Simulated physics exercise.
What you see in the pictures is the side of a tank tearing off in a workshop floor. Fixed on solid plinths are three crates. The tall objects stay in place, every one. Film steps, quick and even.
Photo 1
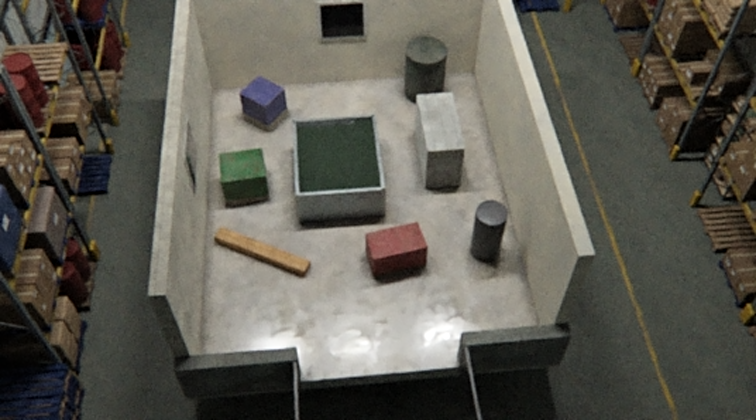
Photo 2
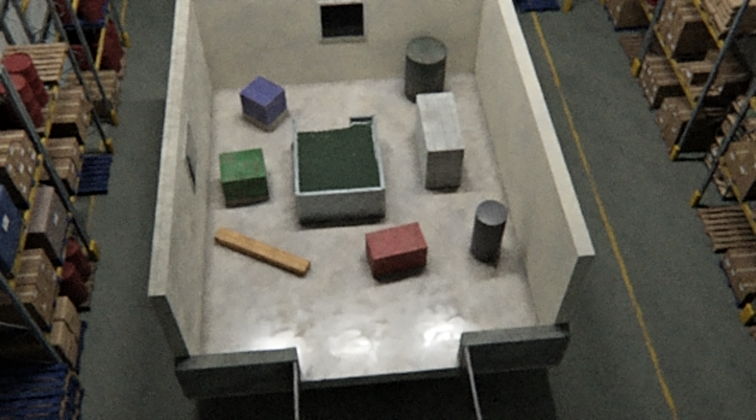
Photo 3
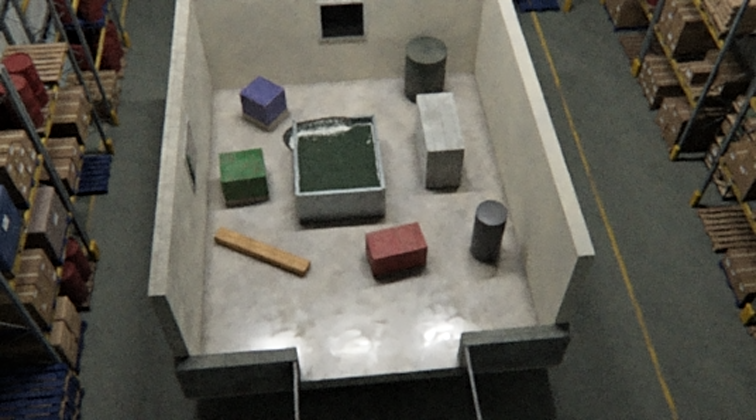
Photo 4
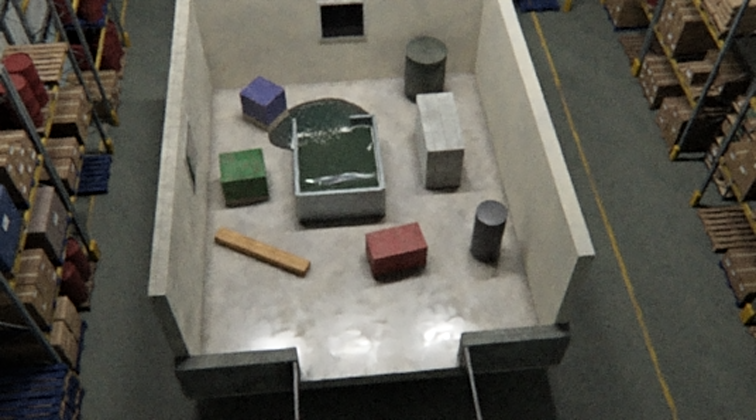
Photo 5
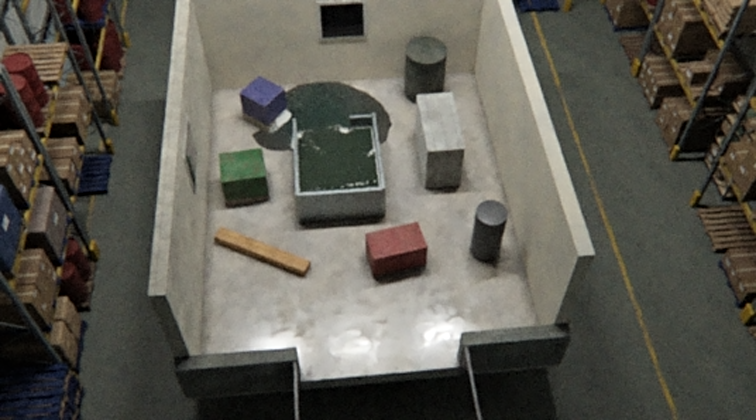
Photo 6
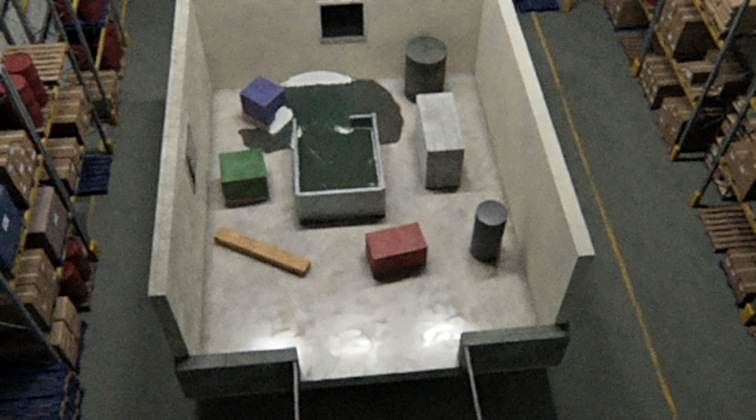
In a warehouse workshop lined with loaded shelves, a fixed high view looks down into a pale, walled room. A square tank of dark green water stands mid-floor, with purple and green blocks and an orange beam to the left, a red block in front, and a pale box and grey cylinders to the right. The tank's far side tears open, and water pours out, spreading across the floor behind it past the purple block.
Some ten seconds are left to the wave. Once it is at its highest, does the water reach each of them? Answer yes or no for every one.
Green crate: Yes, it gets wet; blue crate: Yes, it gets wet; red crate: Yes, it gets wet.
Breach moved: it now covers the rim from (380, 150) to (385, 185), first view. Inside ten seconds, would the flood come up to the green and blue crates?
In that case the green one is never flooded and the blue one is never flooded.
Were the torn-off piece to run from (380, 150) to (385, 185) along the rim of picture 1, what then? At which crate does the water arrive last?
My pick is the green one.
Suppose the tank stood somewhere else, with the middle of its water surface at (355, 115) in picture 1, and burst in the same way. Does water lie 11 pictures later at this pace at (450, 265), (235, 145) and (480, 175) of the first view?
First unwetted; next drenched; last unwetted.
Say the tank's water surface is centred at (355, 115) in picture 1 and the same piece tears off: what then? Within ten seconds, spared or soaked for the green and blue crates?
As I see it, green gets reached, and blue gets reached.
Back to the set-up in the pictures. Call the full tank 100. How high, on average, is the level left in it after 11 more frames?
Estimate: Around 40 per cent.
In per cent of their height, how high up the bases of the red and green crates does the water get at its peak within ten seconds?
The first comes to 280 per cent and the second to 190 per cent.
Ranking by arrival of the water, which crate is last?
My pick is the one in red.
A moment on, water covers 20 % of the floor; the green crate not reached, the blue crate water round its plinth, the red crate not reached.
Next, water covers 25 % of the floor; the green crate water round its plinth, the blue crate water round its plinth, the red crate not reached.
Then, water covers 40 % of the floor; the green crate water round its plinth, the blue crate water round its plinth, the red crate not reached.
Later, water covers 70 % of the floor; the green crate water round its plinth, the blue crate water round its plinth, the red crate water round its plinth.
In the end, water covers 90 % of the floor; the green crate was topped, the blue crate was topped, the red crate was topped.
